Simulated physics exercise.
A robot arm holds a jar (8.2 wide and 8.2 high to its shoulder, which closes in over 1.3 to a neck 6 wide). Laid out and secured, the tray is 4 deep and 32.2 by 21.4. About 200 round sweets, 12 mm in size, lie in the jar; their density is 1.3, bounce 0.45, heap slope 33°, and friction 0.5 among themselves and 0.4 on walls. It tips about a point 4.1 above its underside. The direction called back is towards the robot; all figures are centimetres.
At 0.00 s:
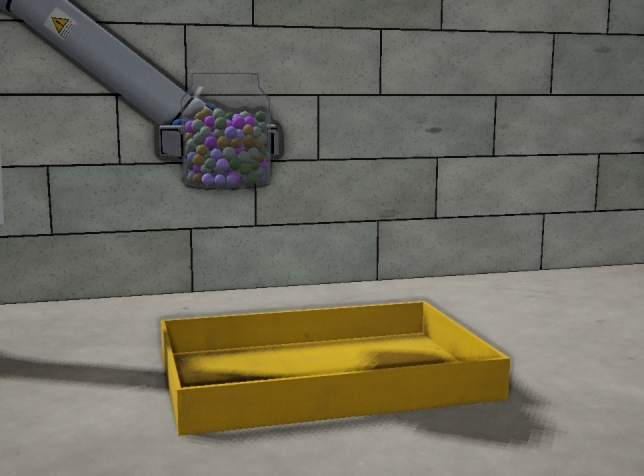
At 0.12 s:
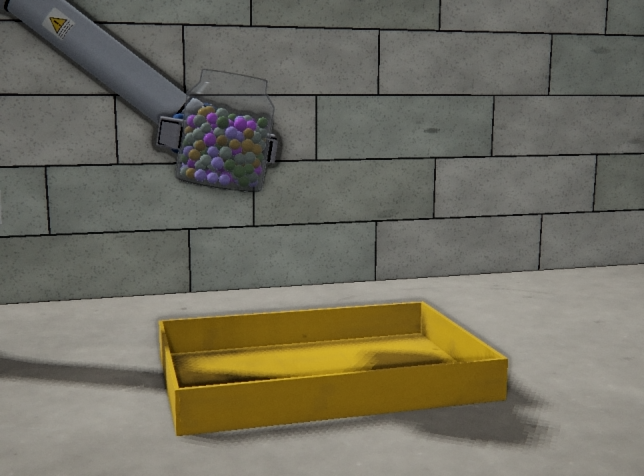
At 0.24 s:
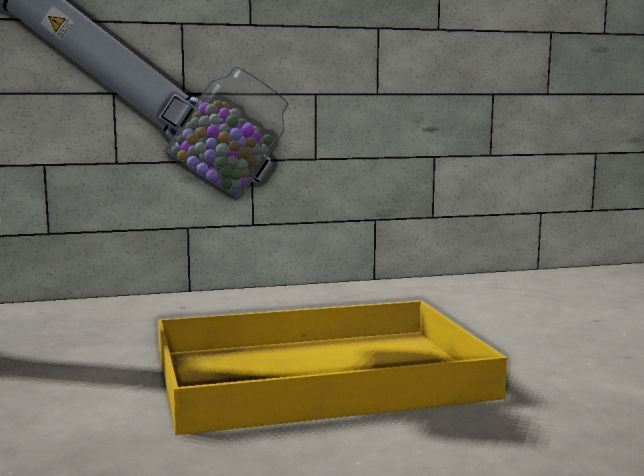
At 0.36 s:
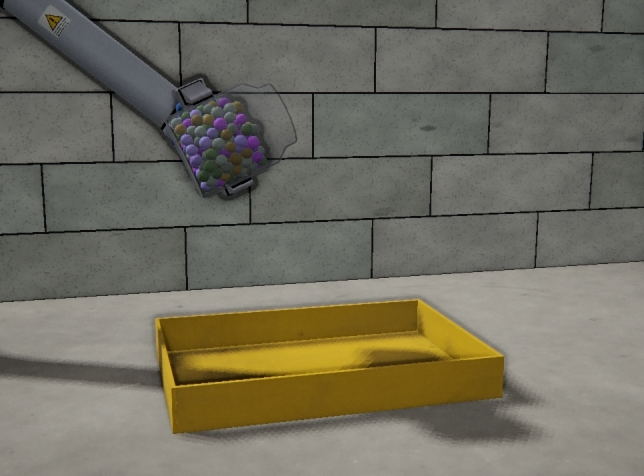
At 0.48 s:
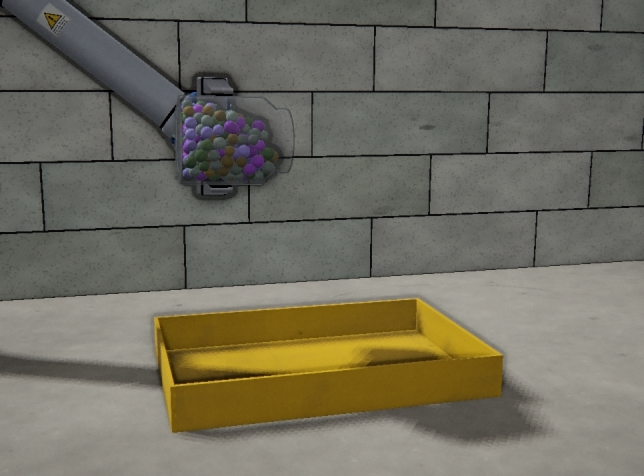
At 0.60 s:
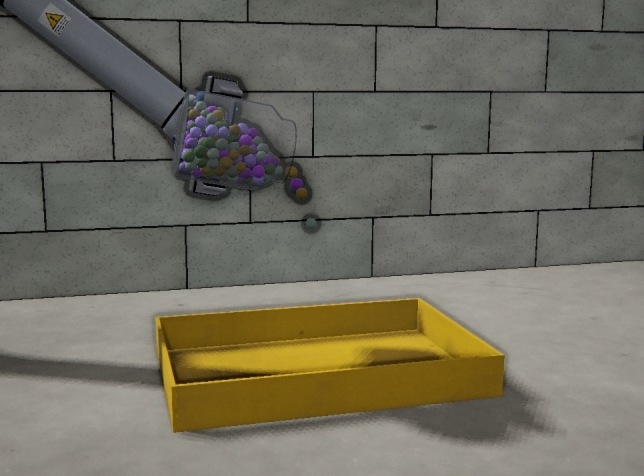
A grey robot arm reaching in from the upper left turns a clear jar of small round sweets, purple, green, orange and pink, in front of a grey block wall, seen from slightly above. Below it, a shallow yellow tray sits still on the pale floor. The jar tilts steadily rightward from upright to just past horizontal, the sweets shift towards its neck, and a few emerge, one dropping clear below the mouth.
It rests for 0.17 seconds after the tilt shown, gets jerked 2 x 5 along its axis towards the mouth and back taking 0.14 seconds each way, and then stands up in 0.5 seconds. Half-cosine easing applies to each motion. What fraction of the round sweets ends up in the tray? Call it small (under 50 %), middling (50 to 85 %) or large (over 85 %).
It is small, under 50 %.
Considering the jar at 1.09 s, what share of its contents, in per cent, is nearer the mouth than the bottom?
Something near 60 in a hundred.
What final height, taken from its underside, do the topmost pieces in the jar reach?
Roughly 5.5 cm up.
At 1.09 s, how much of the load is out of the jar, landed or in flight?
20 % by then.
After 1.09 s, tipped 101°, highest piece 27 above the table; 168 in the jar, 19 in the tray, 18 in flight or on a rim.
After 1.58 s, tipped 49°, highest piece 28 above the table; 121 in the jar, 83 in the tray, 1 on the table or floor.
After 2.03 s, upright, highest piece 27 above the table; 121 in the jar, 83 in the tray, 1 on the table or floor.
After 2.73 s, upright, highest piece 27 above the table; 121 in the jar, 83 in the tray, 1 on the table or floor.
In the end, 121 in the jar, 83 in the tray, 1 on the table or floor. That is 40 % in the tray.
